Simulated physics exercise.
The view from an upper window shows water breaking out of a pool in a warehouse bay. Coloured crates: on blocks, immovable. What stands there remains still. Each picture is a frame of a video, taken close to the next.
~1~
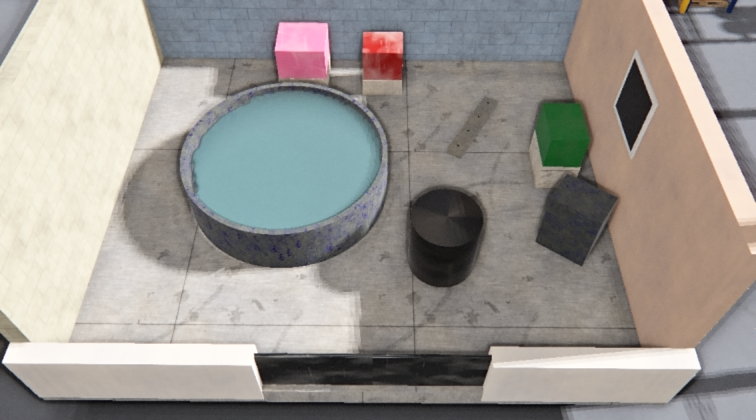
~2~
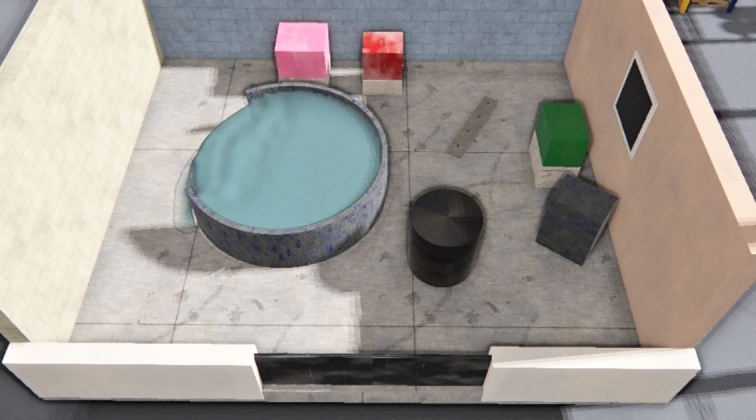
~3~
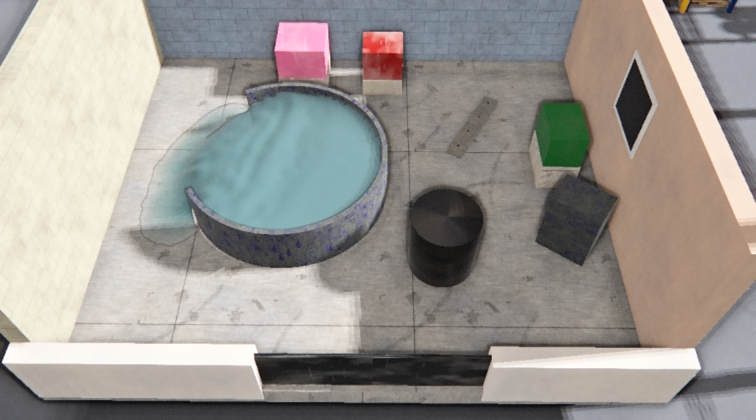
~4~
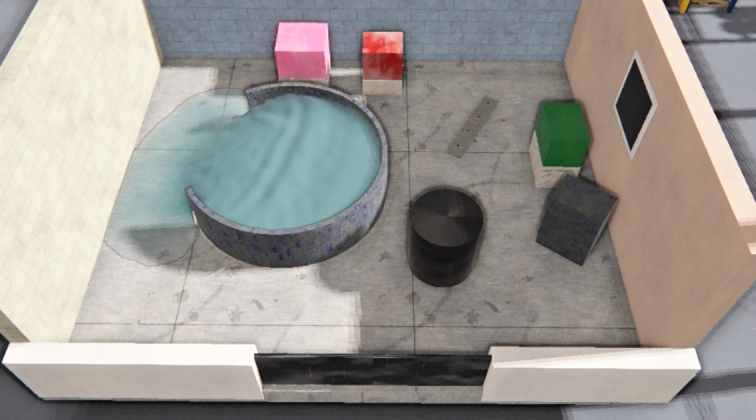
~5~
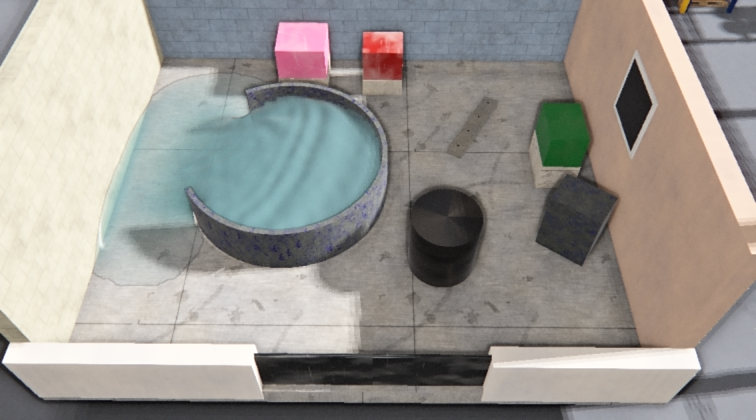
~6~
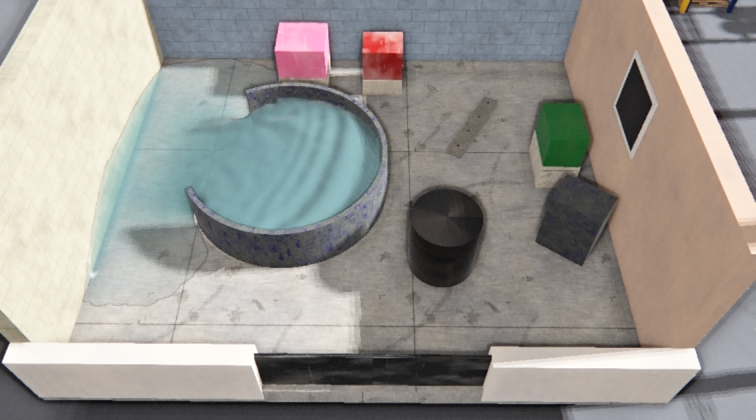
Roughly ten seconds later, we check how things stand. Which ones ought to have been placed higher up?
Red crate: Spared. Green crate: Spared. Pink crate: Reached.
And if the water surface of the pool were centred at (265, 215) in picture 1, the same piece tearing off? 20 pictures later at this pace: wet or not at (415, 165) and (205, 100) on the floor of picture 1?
One after the other: Not flooded, wet.
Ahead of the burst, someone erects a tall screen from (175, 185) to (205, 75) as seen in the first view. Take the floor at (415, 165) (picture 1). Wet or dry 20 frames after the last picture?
My call: Spared.
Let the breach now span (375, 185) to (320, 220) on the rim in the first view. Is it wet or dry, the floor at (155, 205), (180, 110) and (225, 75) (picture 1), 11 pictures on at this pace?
Unwetted / unwetted / unwetted.
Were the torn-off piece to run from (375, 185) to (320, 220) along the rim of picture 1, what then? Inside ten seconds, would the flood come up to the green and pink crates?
As I see it, green stays clear and pink stays clear.
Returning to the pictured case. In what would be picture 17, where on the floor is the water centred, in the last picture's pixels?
The water's middle lies around (224, 168).
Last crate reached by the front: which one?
It is the one in green.
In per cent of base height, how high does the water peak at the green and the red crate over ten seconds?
I'd say 30 per cent for the first one and 50 per cent for the second.
A moment on, water covers 20 % of the floor; the red crate not reached, the green crate not reached, the pink crate water round its plinth.
Next, water covers 30 % of the floor; the red crate not reached, the green crate not reached, the pink crate water round its plinth.
Then, water covers 55 % of the floor; the red crate water round its plinth, the green crate not reached, the pink crate water round its plinth.
Later, water covers 90 % of the floor; the red crate water round its plinth, the green crate water round its plinth, the pink crate water round its plinth.
In the end, water covers 100 % of the floor; the red crate stayed above the water, the green crate stayed above the water, the pink crate was topped.
